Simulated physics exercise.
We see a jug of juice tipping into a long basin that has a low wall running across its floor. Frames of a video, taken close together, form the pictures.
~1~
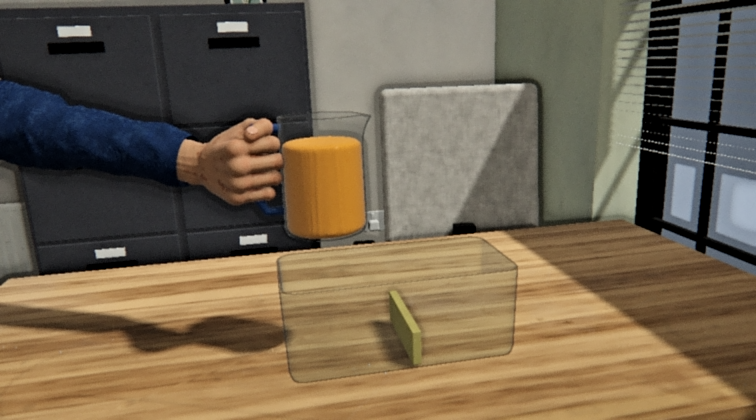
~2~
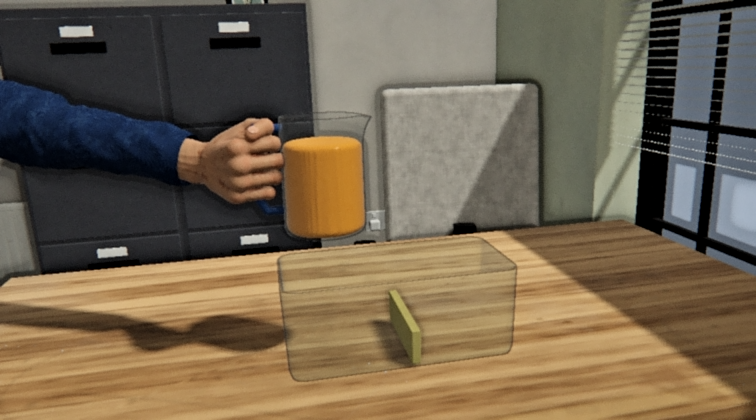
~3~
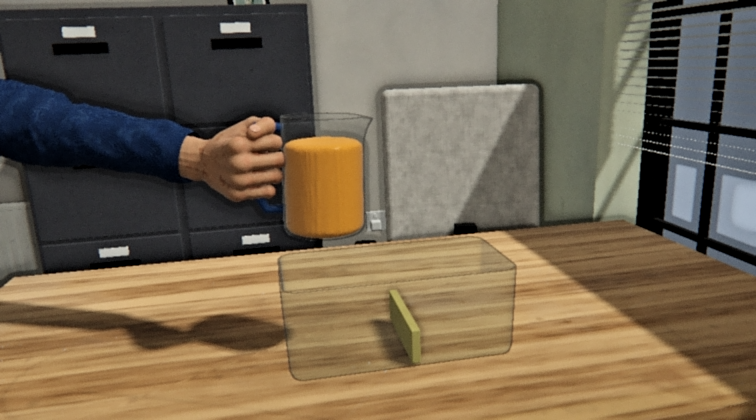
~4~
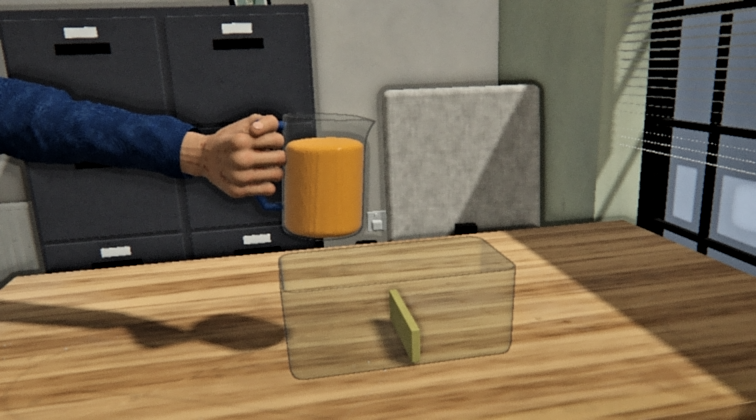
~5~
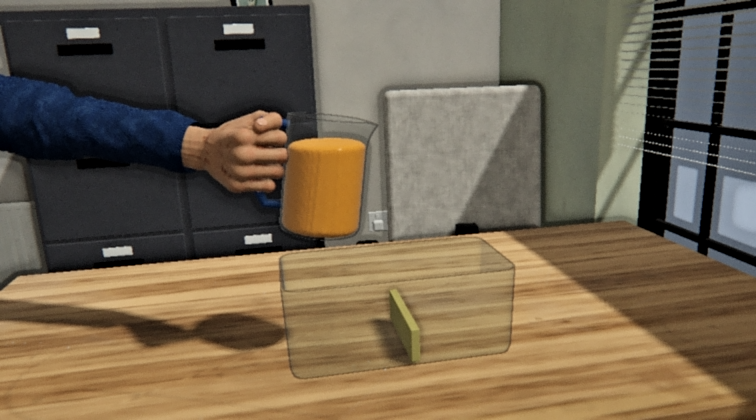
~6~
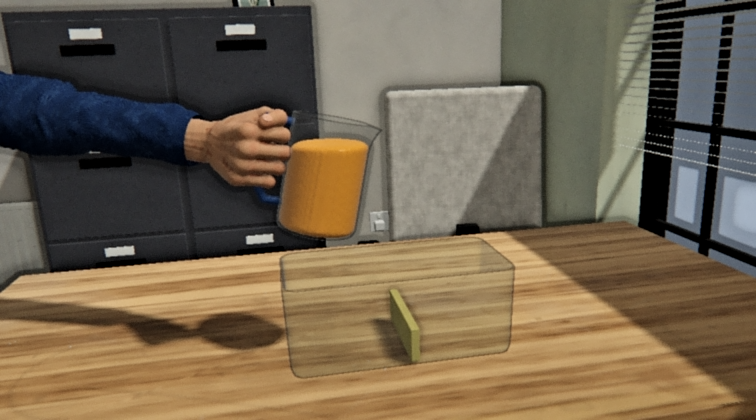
In this clip, a hand in a blue sleeve holds a clear jug of orange juice above a long transparent basin with a low yellowish wall inside, first keeping it nearly upright, then tilting it slightly to the right.
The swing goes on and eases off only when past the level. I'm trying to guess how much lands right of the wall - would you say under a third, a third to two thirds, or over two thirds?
Surpasses two thirds.
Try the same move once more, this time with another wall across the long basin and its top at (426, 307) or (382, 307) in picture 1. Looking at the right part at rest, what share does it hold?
Respectively 60 and 95 per cent, approximately.
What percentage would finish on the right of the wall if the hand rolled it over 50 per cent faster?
About 85 %.
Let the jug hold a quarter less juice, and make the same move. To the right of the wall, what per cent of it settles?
It comes to 90 per cent or so.
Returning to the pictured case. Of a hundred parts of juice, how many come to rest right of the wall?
Share approx. 90 %.
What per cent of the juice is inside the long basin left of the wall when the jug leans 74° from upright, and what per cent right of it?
0 percent or so left, 0 percent or so right.
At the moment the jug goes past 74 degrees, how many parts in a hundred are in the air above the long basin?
Around 10 percent.
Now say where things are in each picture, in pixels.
The first picture shows tilt 0°; pouring edge (370, 114); surface from (282, 144) to (359, 140); the long basin's rim runs from (279, 275) to (499, 252); the wall's top is at (404, 311).
The second picture shows tilt 1°; pouring edge (371, 115); surface from (282, 145) to (359, 140).
The third picture shows tilt 2°; pouring edge (373, 117); surface from (283, 145) to (360, 141).
The fourth picture shows tilt 5°; pouring edge (375, 120); surface from (285, 145) to (362, 142).
The fifth picture shows tilt 8°; pouring edge (378, 124); surface from (287, 147) to (364, 142).
The sixth picture shows tilt 13°; pouring edge (382, 128); surface from (289, 152) to (368, 143).
A moment on, the jug is tipped part way and 88 per cent is still to pour, 0 is left of the wall and 1 right of it.
Next, the jug is tipped right over and 30 per cent is still to pour, 1 is left of the wall and 49 right of it.
Then the jug is tipped right over and 1 per cent is still to pour, 8 is left of the wall and 88 right of it.
Later the jug is tipped right over and 0 per cent is still to pour, 10 is left of the wall and 89 right of it.
In the end 10 per cent lies left of the wall, 89 right of it and 2 outside.
